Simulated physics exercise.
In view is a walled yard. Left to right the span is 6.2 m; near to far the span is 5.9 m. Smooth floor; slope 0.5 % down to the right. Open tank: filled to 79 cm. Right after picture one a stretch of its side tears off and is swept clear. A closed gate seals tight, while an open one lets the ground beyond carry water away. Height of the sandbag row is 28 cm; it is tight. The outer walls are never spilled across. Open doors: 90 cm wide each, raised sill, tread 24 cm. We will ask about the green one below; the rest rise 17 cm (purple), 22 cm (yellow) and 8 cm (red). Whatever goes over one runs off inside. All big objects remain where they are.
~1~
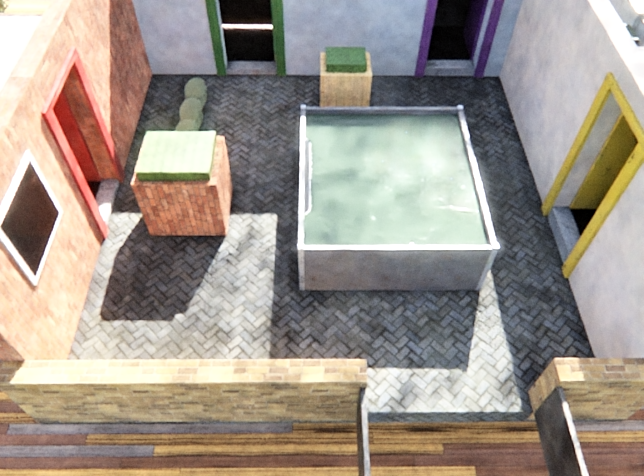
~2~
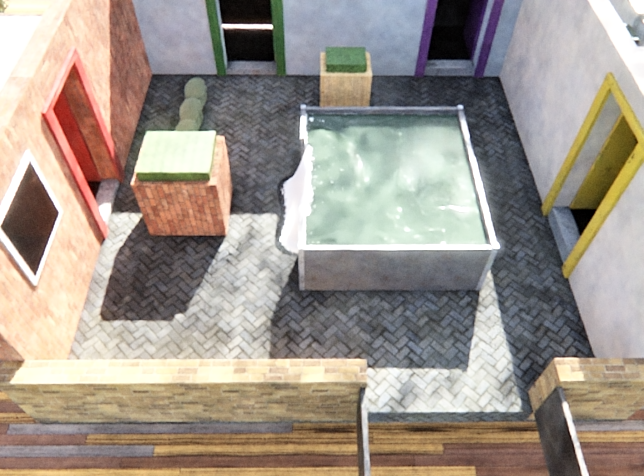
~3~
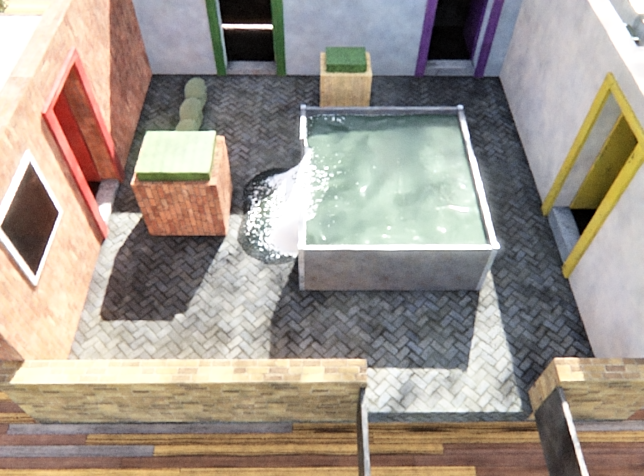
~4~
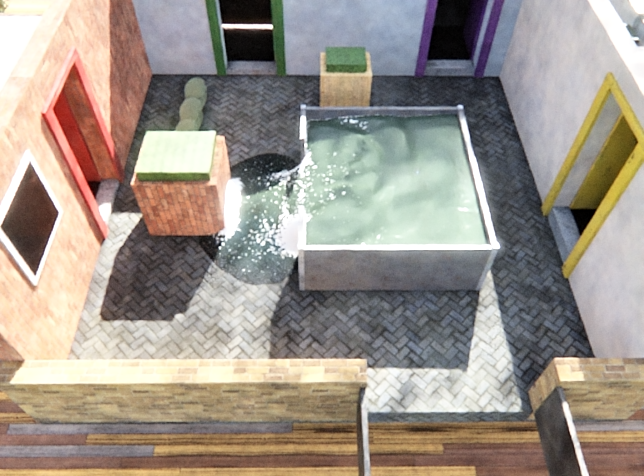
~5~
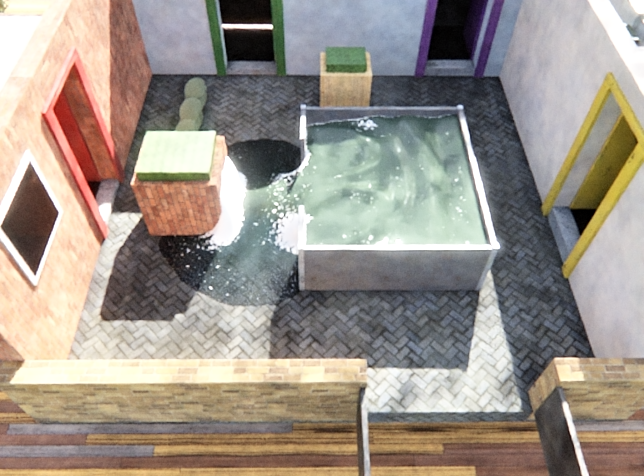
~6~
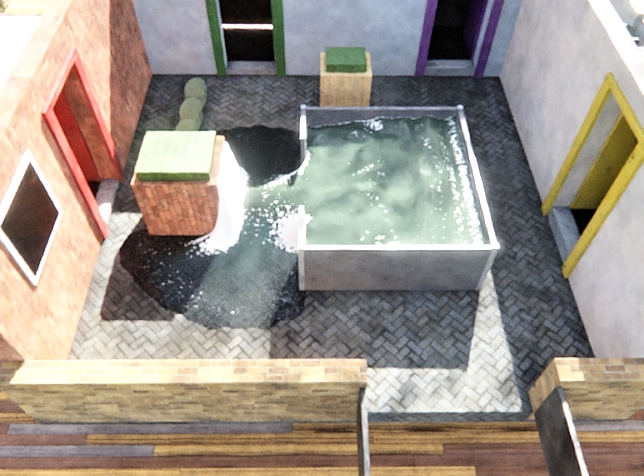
In a walled yard, water bursts from the tank's left side and spreads around a brick block.
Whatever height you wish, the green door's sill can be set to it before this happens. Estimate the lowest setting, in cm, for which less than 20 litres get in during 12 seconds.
Around 34 cm.
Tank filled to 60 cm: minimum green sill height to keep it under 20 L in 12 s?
I'd say close to 24 cm.
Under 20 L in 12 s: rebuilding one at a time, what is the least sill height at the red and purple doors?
Some 13.5 cm for red, some 11.5 cm for purple.
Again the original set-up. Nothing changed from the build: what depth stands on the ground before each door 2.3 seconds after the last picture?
In cm - purple: 0, yellow: 0, red: 9, green: 28.
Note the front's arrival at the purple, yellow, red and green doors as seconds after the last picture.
Arrival: Purple 2.4 s, yellow 4.5 s, red 0.7 s, green 0.9 s.
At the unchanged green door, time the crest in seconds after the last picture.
Roughly 2.0 s.
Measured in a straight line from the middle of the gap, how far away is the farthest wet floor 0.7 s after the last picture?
About 3.8 metres out.
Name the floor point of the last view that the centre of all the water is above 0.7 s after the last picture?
(335, 215) or so.
Then, 0.7 s after the last picture water covers 30 % of the floor, deepest (60 cm) near (240, 210); it has not reached the green door.
Then, 2.3 s after the last picture water covers 55 % of the floor, deepest (34 cm) near (240, 210); 28 cm at the green door, 202 litres in over its 11 cm sill.
Then, 11.3 s after the last picture water covers 95 % of the floor, deepest (18 cm) near (497, 81); 8 cm at the green door, 447 litres in over its 11 cm sill.
At the green door as built, the water peaked near 29 cm, 2.1 s after the last picture.
Run again over the same 12 s with other heights there, 44 litres in over 29 cm, 5 litres over 39.5 cm. The limit of 20 litres is kept from about 34 cm up.
